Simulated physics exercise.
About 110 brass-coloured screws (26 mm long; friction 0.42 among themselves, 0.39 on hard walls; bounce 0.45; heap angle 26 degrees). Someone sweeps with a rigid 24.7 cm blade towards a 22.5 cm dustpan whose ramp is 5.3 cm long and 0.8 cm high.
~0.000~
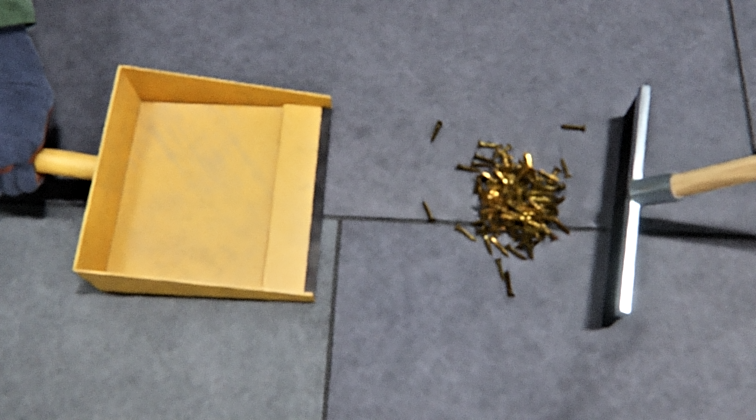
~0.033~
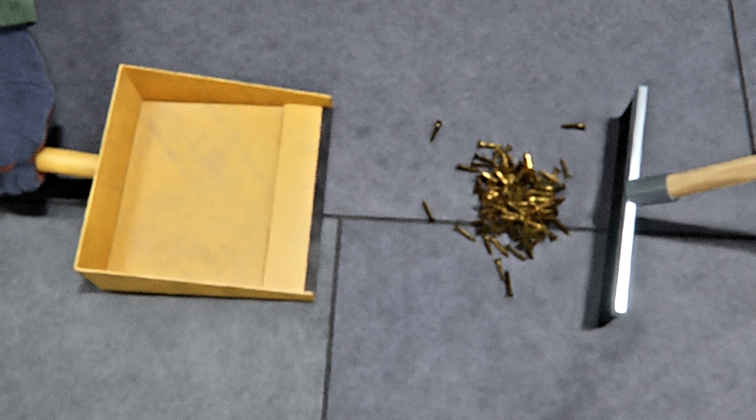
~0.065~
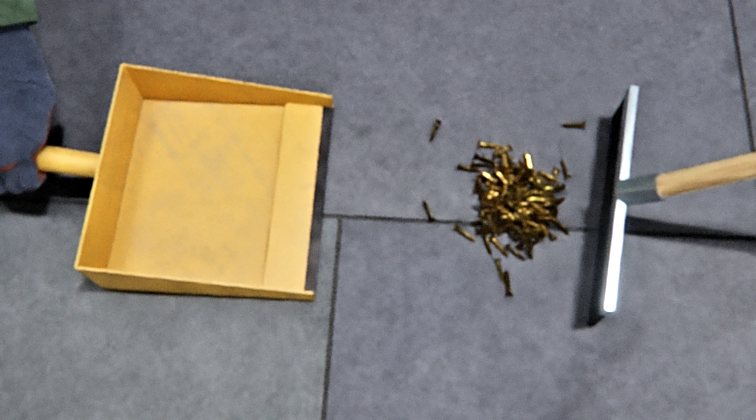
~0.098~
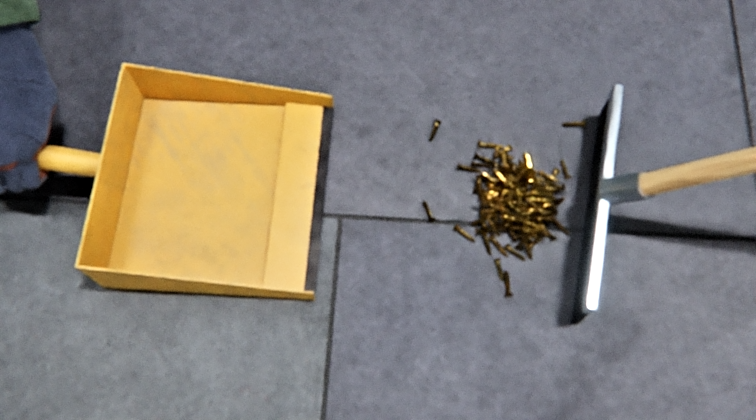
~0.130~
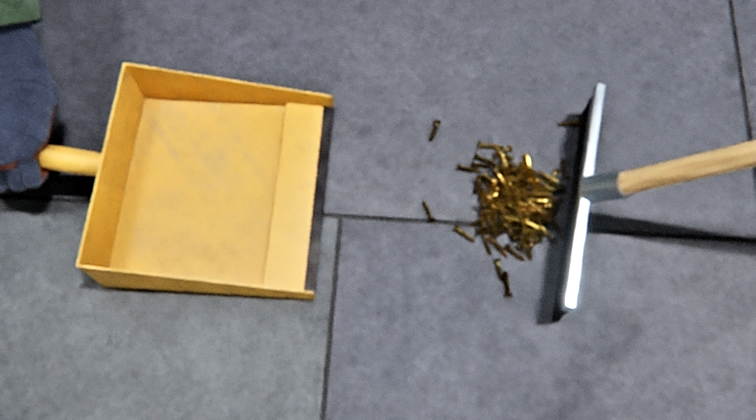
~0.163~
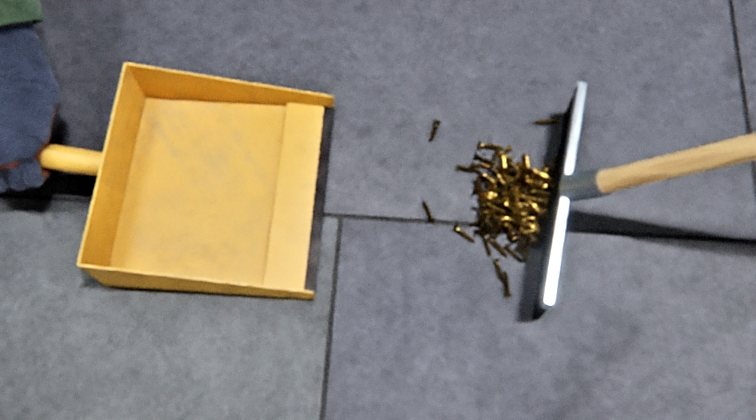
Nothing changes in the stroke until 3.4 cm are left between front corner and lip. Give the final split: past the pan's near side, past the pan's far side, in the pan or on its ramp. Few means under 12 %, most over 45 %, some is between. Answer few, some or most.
Near side few, far side few, pan few.
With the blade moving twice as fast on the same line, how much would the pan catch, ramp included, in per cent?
It would be near 60 per cent.
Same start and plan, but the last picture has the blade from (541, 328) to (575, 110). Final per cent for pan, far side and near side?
Pan 5, far 0, near 5.
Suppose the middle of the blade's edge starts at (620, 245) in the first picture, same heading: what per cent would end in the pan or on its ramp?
Some 5 per cent.
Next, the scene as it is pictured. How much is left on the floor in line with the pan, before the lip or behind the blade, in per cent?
Some 85 per cent.
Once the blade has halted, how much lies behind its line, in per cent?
About 0 per cent.
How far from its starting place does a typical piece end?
About 20 cm.
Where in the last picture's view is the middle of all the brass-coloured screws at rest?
Around (345, 174).
After 0.33 s, middle of the blade 15 cm from the lip; 0 % over the lip, far side 0 %, near side 0 %.
After 0.45 s, middle of the blade 8 cm from the lip; 0 % over the lip, far side 5 %, near side 0 %.
Then, at 0.69 s, middle of the blade 5 cm from the lip; 5 % over the lip, far side 5 %, near side 0 %.
In the end, at 1.1 s, near side 0 %, far side 5 %, pan 5 %, in front of the lip or behind the blade 85 %.
